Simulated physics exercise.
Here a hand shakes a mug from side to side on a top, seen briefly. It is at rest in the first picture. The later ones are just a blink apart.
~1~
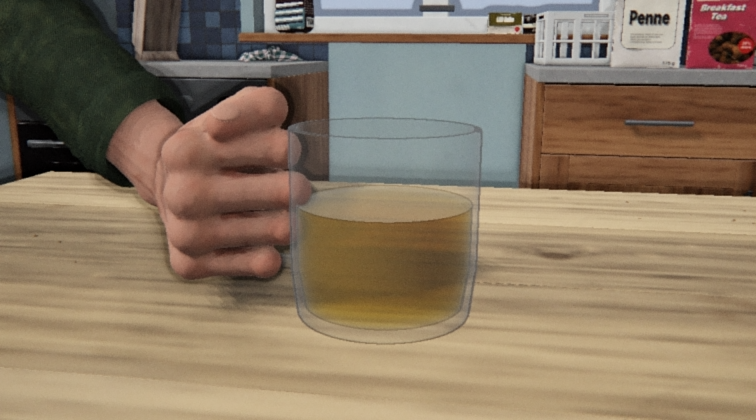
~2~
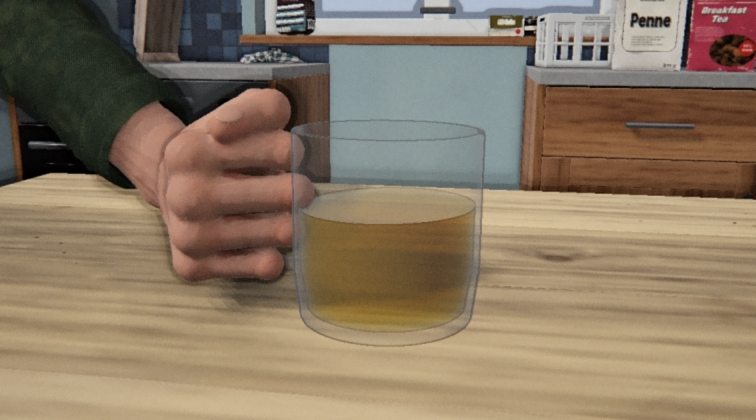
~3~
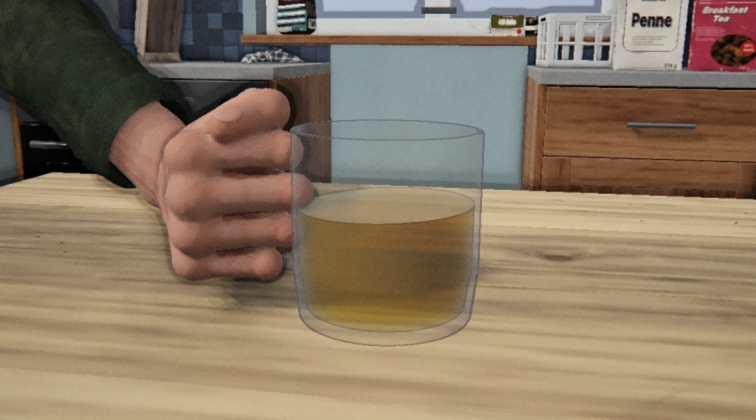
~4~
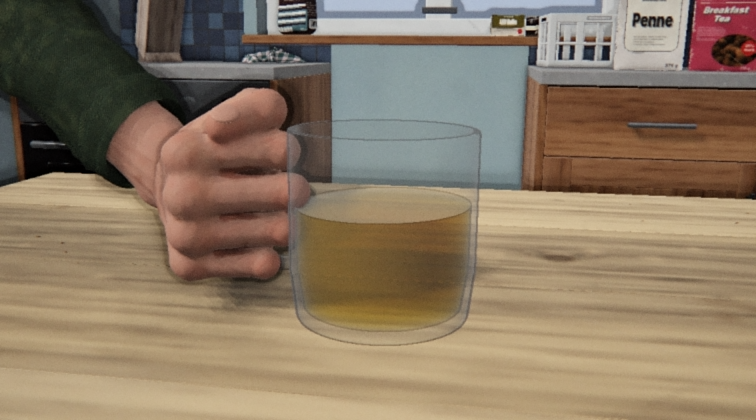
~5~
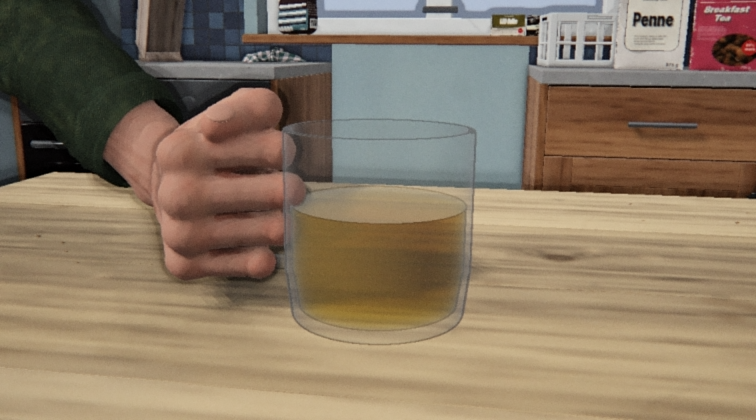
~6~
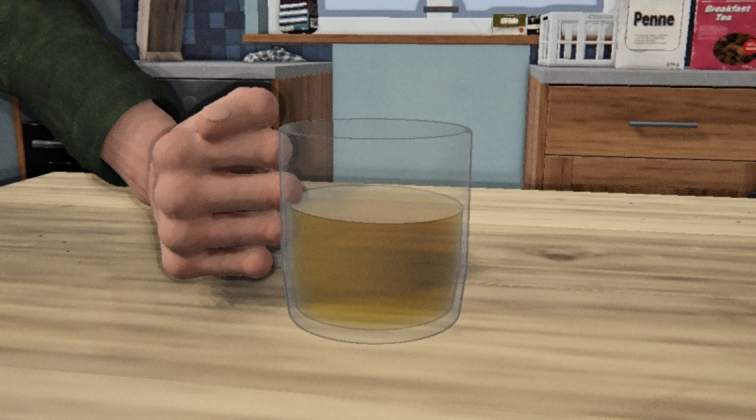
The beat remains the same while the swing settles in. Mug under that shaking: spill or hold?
Hold.
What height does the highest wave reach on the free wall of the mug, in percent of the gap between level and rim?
Peak: Around 10 percent.
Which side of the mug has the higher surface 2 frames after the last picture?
The left edge.
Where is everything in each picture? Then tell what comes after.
Mug (384, 215) about half full; at rest, in the first picture.
Mug about half full, surface at (387, 206); surface about level, in the second picture.
Mug (386, 217) about half full; surface about level, in the third picture.
Mug about half full, surface at (383, 206); surface about level, in the fourth picture.
Mug (378, 216) about half full; surface about level, in the fifth picture.
Mug about half full, surface at (375, 204); surface about level, in the sixth picture.
Next, the highest wave so far stays far below the rim.
Finally, the highest wave so far stays far below the rim; nothing has left it.
